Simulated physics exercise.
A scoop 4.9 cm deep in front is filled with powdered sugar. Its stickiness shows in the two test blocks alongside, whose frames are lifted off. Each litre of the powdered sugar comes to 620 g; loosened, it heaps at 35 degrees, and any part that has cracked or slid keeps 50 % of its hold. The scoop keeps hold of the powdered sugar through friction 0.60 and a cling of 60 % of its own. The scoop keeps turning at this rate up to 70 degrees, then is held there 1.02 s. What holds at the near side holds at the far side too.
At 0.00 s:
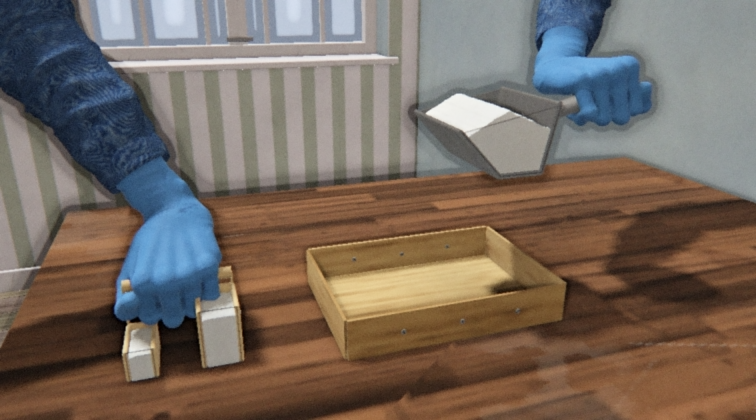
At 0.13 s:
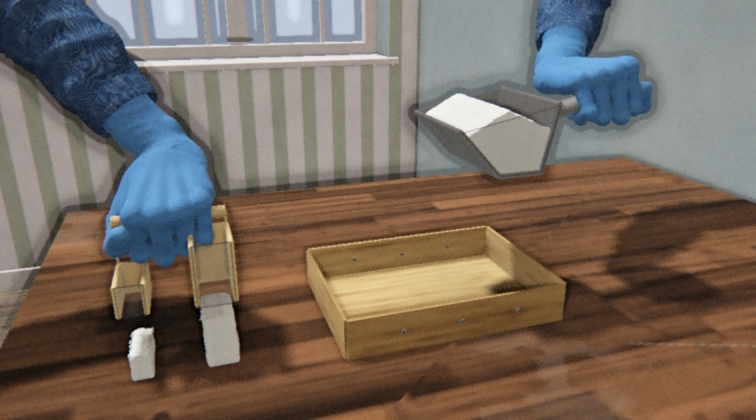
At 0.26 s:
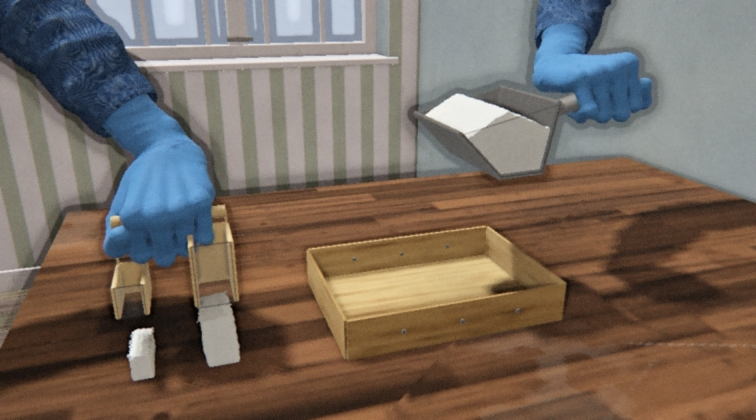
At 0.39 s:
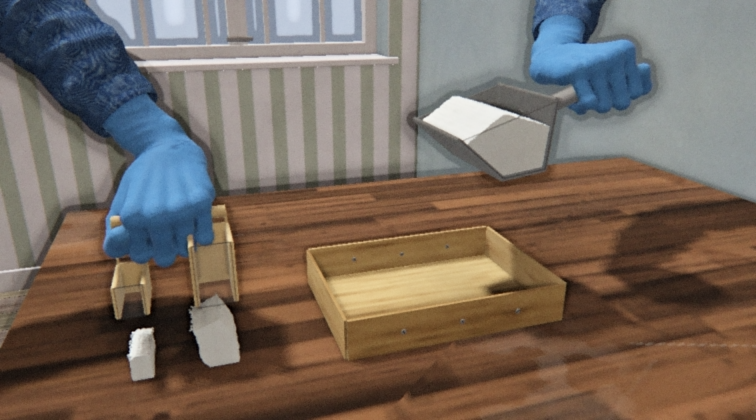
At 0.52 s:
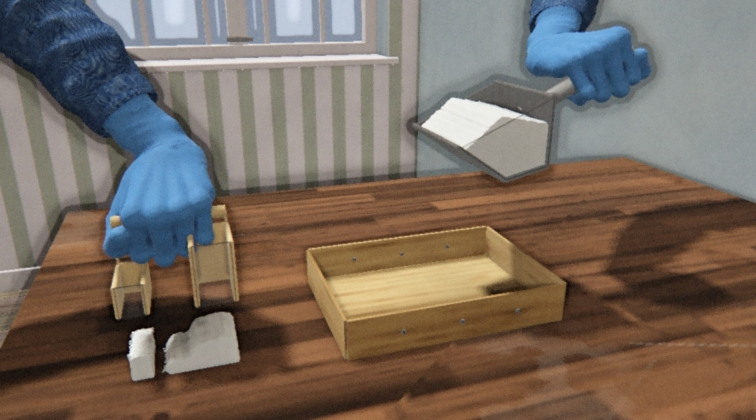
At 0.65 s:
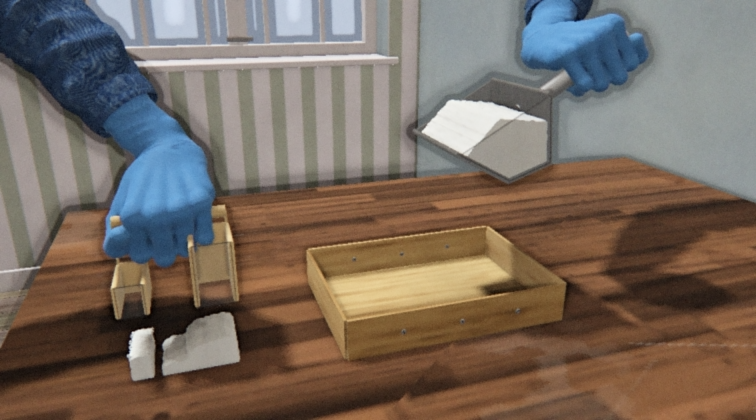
To begin with, a blue-gloved hand lifts two wooden moulds off two white blocks beside an empty wooden tray, while another holds a scoop of white powder on the right. The taller block then leans and slumps leftward as the small one stays upright, and the scoop slowly tilts, its handle rising.
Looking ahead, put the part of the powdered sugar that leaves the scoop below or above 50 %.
Powdered sugar out of the scoop: Smaller than 50 %.
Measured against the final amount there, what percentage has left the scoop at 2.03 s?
Some 90 per cent.
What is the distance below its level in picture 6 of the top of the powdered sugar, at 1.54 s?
Measured change: About 0.0 cm.
After 1.06 s, the scoop is at 36 degrees and 0 % has left it.
After 1.54 s, the scoop is at 58 degrees and 0 % has left it.
After 2.03 s, the scoop is at 70 degrees and 40 % has left it.
After 2.51 s, the scoop is at 70 degrees and 44 % has left it.
After 2.75 s, the scoop is at 70 degrees and 44 % has left it.
